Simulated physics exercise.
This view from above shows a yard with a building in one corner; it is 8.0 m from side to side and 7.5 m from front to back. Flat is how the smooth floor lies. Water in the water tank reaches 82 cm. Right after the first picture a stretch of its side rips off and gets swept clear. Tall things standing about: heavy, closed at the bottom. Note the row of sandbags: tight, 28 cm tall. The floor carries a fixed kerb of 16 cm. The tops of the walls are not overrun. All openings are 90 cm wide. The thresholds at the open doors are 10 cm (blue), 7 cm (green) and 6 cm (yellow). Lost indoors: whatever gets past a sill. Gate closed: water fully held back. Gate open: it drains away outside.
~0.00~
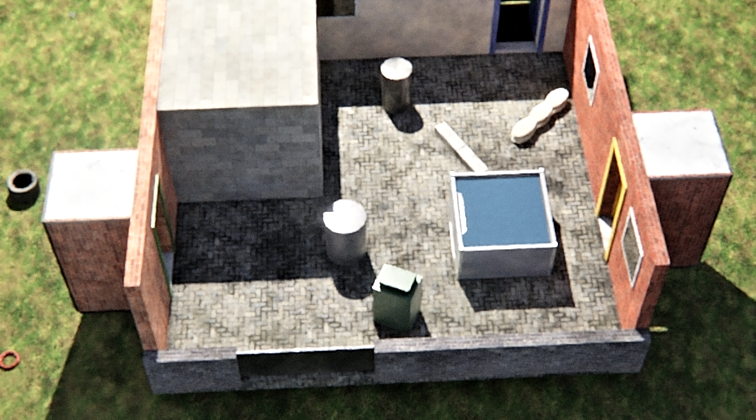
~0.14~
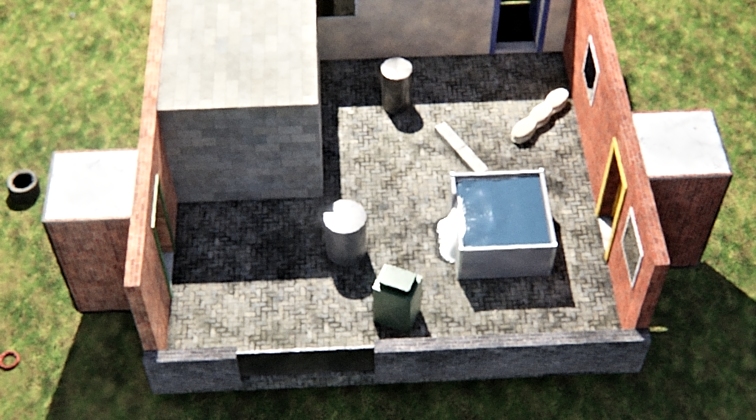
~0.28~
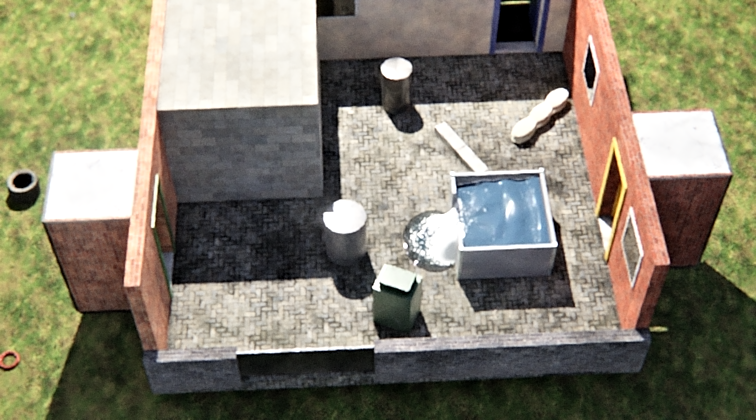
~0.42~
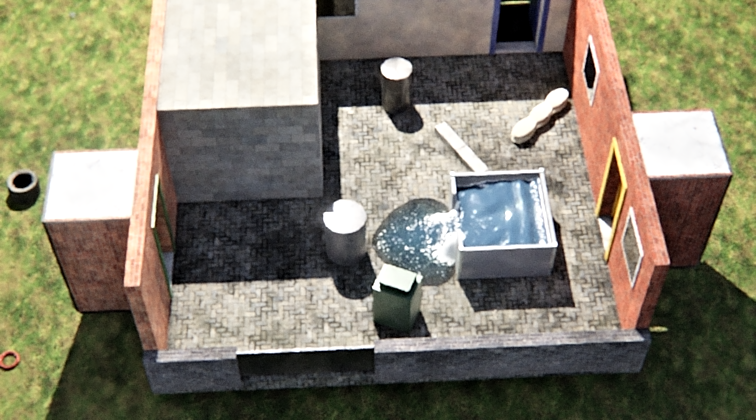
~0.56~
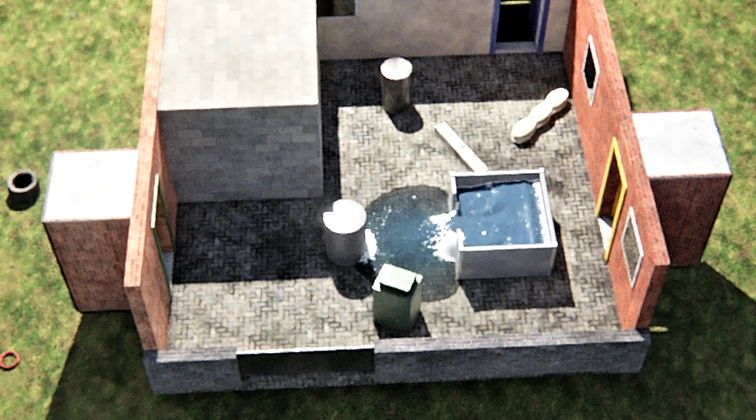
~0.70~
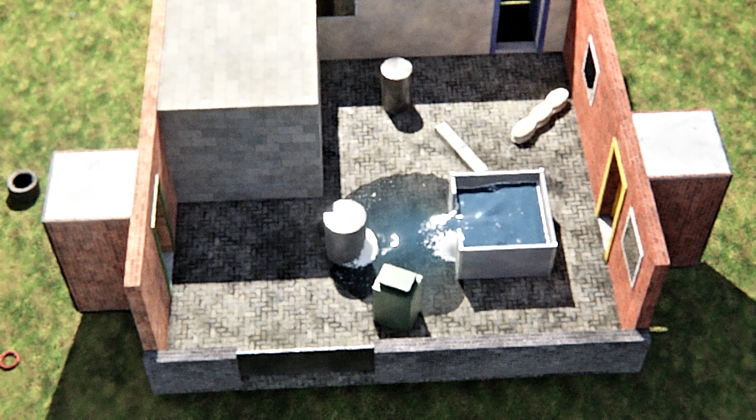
Water pours from the left side of the tank and spreads leftward across the paved yard.
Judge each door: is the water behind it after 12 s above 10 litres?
Blue door: Not above; green door: Above; yellow door: Not above.
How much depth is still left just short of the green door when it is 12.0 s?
The depth comes to around 5.5 centimetres.
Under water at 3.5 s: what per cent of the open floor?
Wet share: Near 50 percent.
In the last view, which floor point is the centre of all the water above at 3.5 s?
I'd put it close to (363, 237).
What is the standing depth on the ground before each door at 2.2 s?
In centimetres, the blue door gives 0, the green door 1 and the yellow door 0.
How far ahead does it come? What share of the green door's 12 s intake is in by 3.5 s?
Around 5 percent.
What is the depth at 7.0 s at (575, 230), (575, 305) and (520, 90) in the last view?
About 0, 1 and 2 cm respectively.
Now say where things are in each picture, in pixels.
The first picture shows the water tank at (502, 212) is whole and still, 82 cm deep.
In the second picture, the front is at (443, 221), 0.5 m from the gap at (457, 232); 0.2 m2 of floor is under water; 82 cm left at the back of the water tank.
In the third picture, the front is at (409, 230), 0.9 m from the gap at (457, 232); 0.8 m2 of floor is under water; 80 cm left at the back of the water tank.
In the fourth picture, the front is at (378, 237), 1.5 m from the gap at (456, 232); 2.0 m2 of floor is under water; 72 cm left at the back of the water tank.
In the fifth picture, water pours out at (456, 232) and has run 2.0 m, to (352, 227); deepest outside 48 cm, 69 cm at the water tank's back.
In the sixth picture, the front is at (323, 226), 2.5 m from the gap at (457, 232); 5.0 m2 of floor is under water; 68 cm left at the back of the water tank.
After 1.4 s water covers 25 % of the floor and is deepest (37 cm) near (369, 245); blue door not reached, green door not reached, yellow door not reached.
After 2.2 s water covers 40 % of the floor and is deepest (28 cm) near (166, 372); blue door not reached, green door not reached, yellow door not reached.
After 3.5 s water covers 50 % of the floor and is deepest (24 cm) near (172, 285); blue door not reached, green door 13 cm at the sill, 4 L in, yellow door not reached.
After 7.0 s water covers 75 % of the floor and is deepest (12 cm) near (174, 261); blue door 2 cm at the sill, 0 L in, green door 10 cm at the sill, 66 L in, yellow door not reached.
After 12.0 s water covers 90 % of the floor and is deepest (8 cm) near (459, 57); blue door 6 cm at the sill, 0 L in, green door 5 cm at the sill, 75 L in, yellow door 3 cm at the sill, 0 L in.
